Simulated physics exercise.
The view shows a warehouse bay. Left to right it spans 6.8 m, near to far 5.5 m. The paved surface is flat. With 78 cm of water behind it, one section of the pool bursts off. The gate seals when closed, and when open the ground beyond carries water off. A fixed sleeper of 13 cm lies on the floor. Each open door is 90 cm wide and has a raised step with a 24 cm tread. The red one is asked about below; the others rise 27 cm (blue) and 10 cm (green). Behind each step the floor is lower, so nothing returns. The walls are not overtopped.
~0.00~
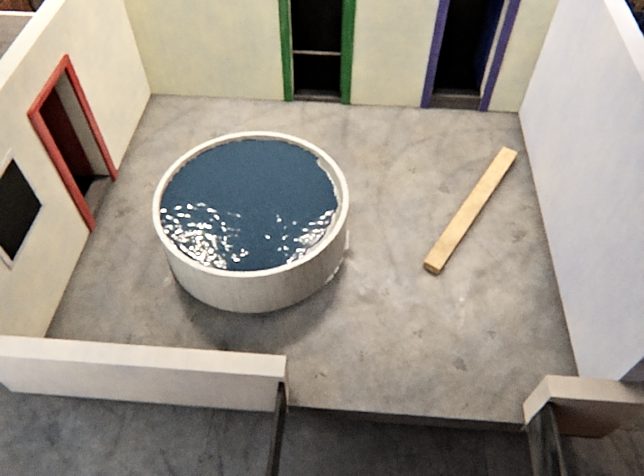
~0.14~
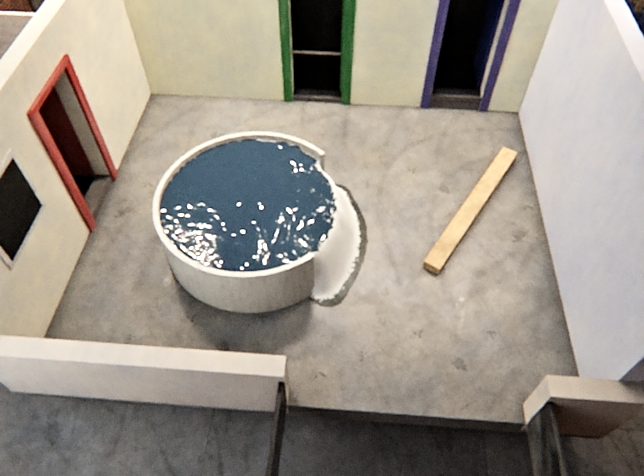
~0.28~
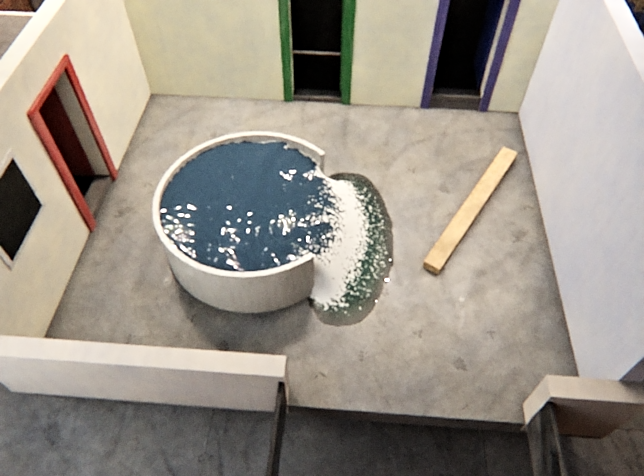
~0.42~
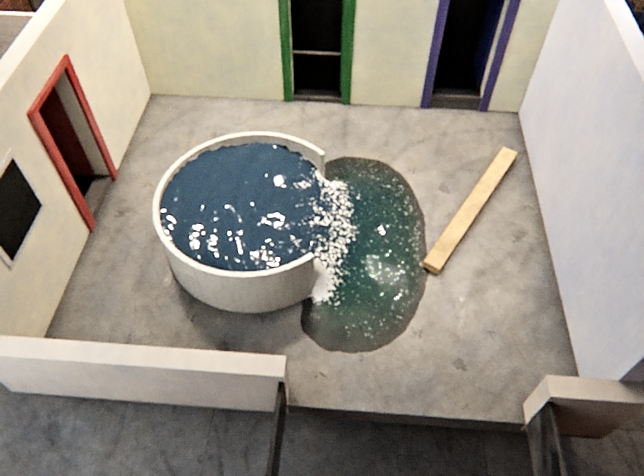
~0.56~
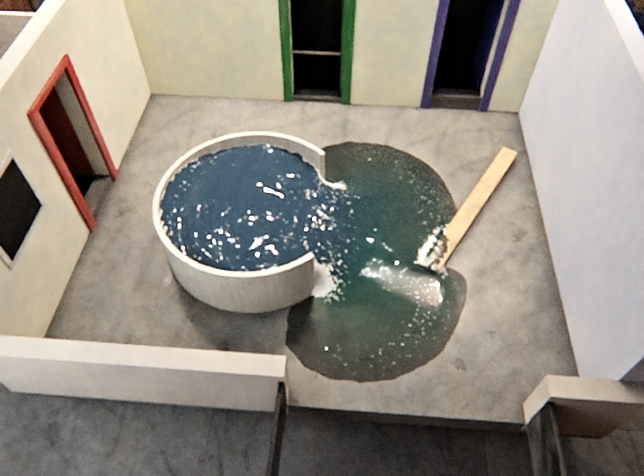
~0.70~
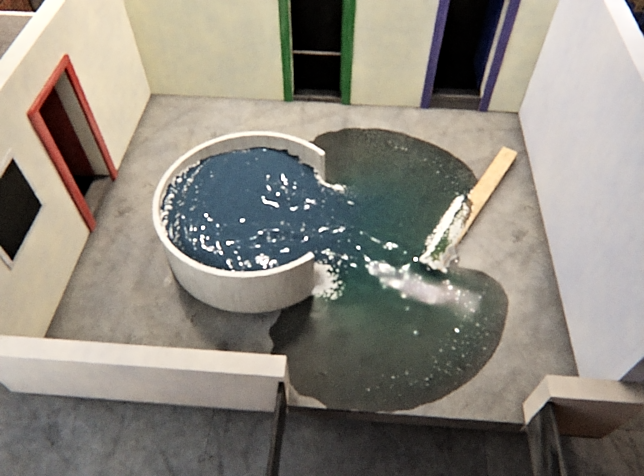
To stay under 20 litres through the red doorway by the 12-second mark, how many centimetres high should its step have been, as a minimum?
It would have to be roughly 5.5 cm high.
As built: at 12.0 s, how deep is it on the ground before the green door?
Roughly 6.0 cm deep.
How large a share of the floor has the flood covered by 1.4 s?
Near 50 per cent is wet.
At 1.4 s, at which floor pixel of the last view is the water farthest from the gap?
At about (512, 115).
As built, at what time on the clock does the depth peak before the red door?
At about 5.5 s.
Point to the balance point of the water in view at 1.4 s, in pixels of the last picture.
At about (326, 236).
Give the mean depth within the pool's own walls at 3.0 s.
Some 23 cm.
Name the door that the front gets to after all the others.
It is the red one.
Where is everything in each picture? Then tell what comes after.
In the first frame, the pool at (252, 200) is whole and still, 78 cm deep; the red door at (81, 154) is dry.
In the second frame, the gap is at (342, 227), the front 0.4 m out at (336, 300); the back of the pool holds 78 cm.
In the third frame, the gap is at (342, 230), the front 0.7 m out at (367, 183); the back of the pool holds 78 cm.
In the fourth frame, the gap is at (342, 233), the front 1.3 m out at (404, 186); the back of the pool holds 78 cm.
In the fifth frame, water pours out at (342, 233) and has run 1.8 m, to (442, 188); about 7 cm deep outside, 75 cm at the back.
In the sixth frame, water pours out at (342, 233) and has run 2.3 m, to (466, 171); about 5 cm deep outside, 67 cm at the back; the red door at (81, 154), 3.8 m from the gap, is still 3.3 m from the nearest water.
After 1.4 s water covers 50 % of the floor, deepest (41 cm) near (442, 234); it has not reached the red door.
After 3.0 s water covers 50 % of the floor, deepest (38 cm) near (476, 139); it has not reached the red door.
After 12.0 s water covers 95 % of the floor, deepest (15 cm) near (32, 366); 8 cm at the red door, 0 litres in over its 13 cm step.
At the red door as built, the water arrived by 5.4 s and peaked near 10 cm at 5.6 s.
Run again over the same 12 s with other heights there, 25 litres in over 5 cm, 15 litres over 6 cm. The limit of 20 litres is kept from about 5.5 cm up.
